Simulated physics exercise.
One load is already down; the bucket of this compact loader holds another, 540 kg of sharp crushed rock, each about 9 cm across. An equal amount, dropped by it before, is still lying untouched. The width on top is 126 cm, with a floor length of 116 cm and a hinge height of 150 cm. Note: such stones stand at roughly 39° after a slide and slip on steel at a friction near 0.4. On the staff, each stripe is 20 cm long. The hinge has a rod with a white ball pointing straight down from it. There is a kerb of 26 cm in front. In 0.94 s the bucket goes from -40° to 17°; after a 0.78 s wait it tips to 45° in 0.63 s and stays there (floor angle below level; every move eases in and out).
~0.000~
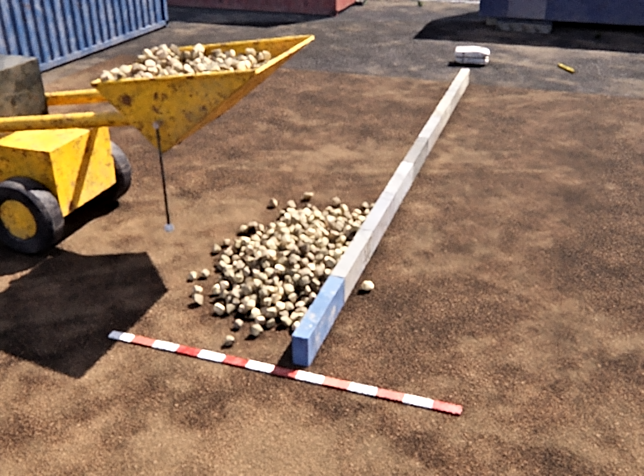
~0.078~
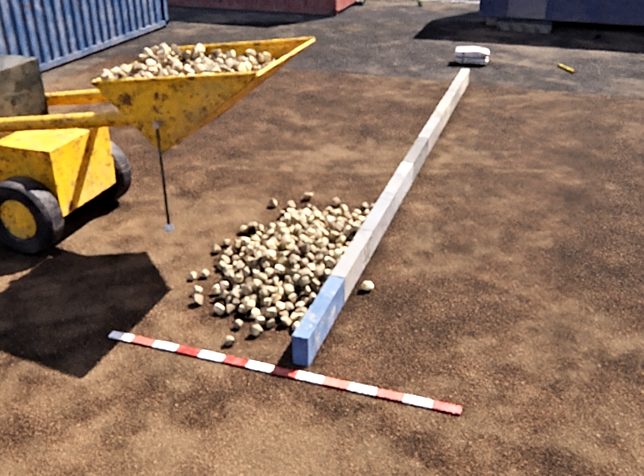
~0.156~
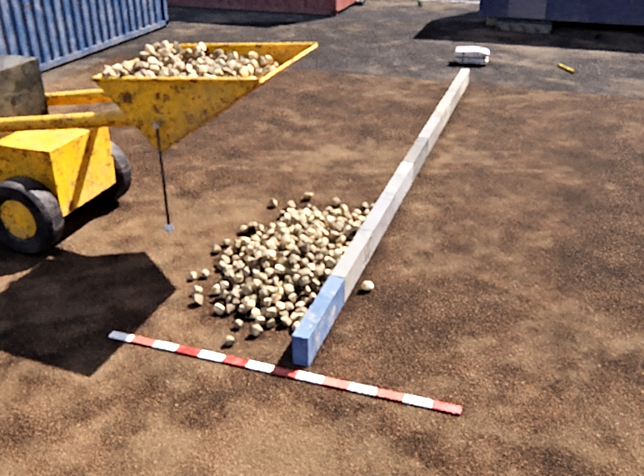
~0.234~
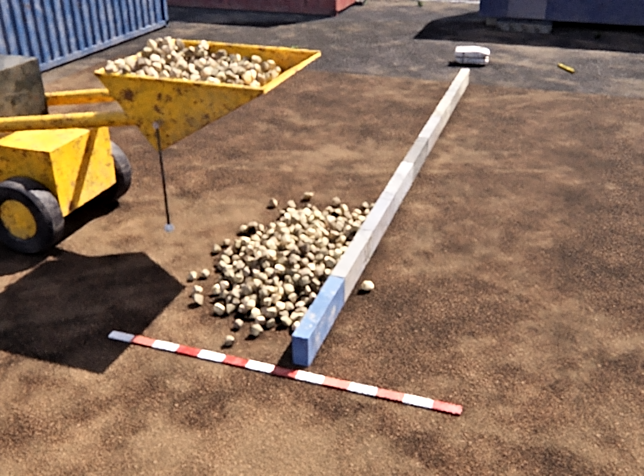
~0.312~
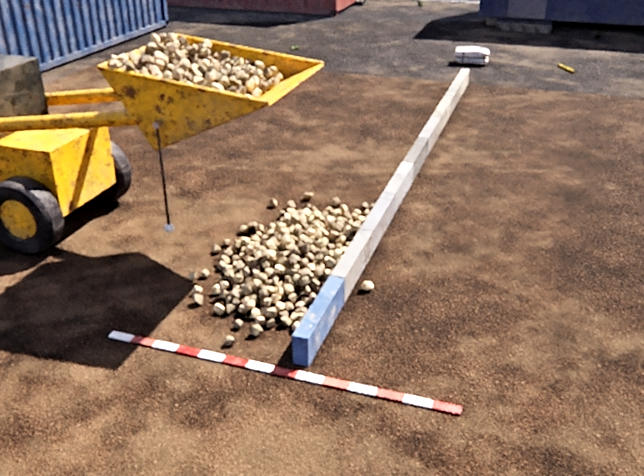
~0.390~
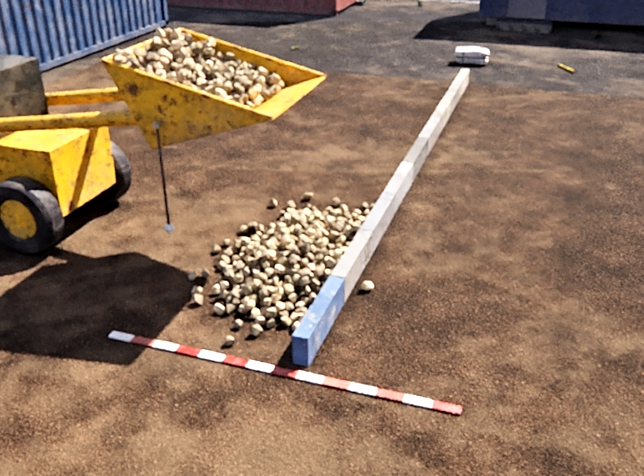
To begin with, a yellow loader on the left holds a raised bucket of pale stones, its front edge tilted up, near a stone pile beside a long kerb. The bucket then gradually tips forward, its front edge lowering and its load shifting inside, while the pile on the ground stays still.
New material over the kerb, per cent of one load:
4 per cent.
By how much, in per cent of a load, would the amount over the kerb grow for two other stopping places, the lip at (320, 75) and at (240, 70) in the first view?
The first would add some 50 per cent and the second some 0 per cent.
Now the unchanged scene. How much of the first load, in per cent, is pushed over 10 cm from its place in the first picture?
About 5 %.
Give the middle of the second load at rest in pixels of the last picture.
(298, 240).
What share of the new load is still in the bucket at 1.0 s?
I'd say about 100 per cent.
After 0.7 s the floor is at 8°; in per cent of one load, 100 in the bucket, 100 on this side of the kerb; the foremost stones are at (353, 251).
After 1.0 s the floor is at 17°; in per cent of one load, 100 in the bucket, 100 on this side of the kerb; the foremost stones are at (353, 251).
After 2.8 s the floor is at 45°; in per cent of one load, 6 in the bucket, 191 on this side of the kerb, 3 over the kerb; the foremost stones are at (419, 270).
After 5.6 s the floor is at 45°; in per cent of one load, 0 in the bucket, 196 on this side of the kerb, 4 over the kerb; the foremost stones are at (423, 268). Net gain over the kerb, 4.
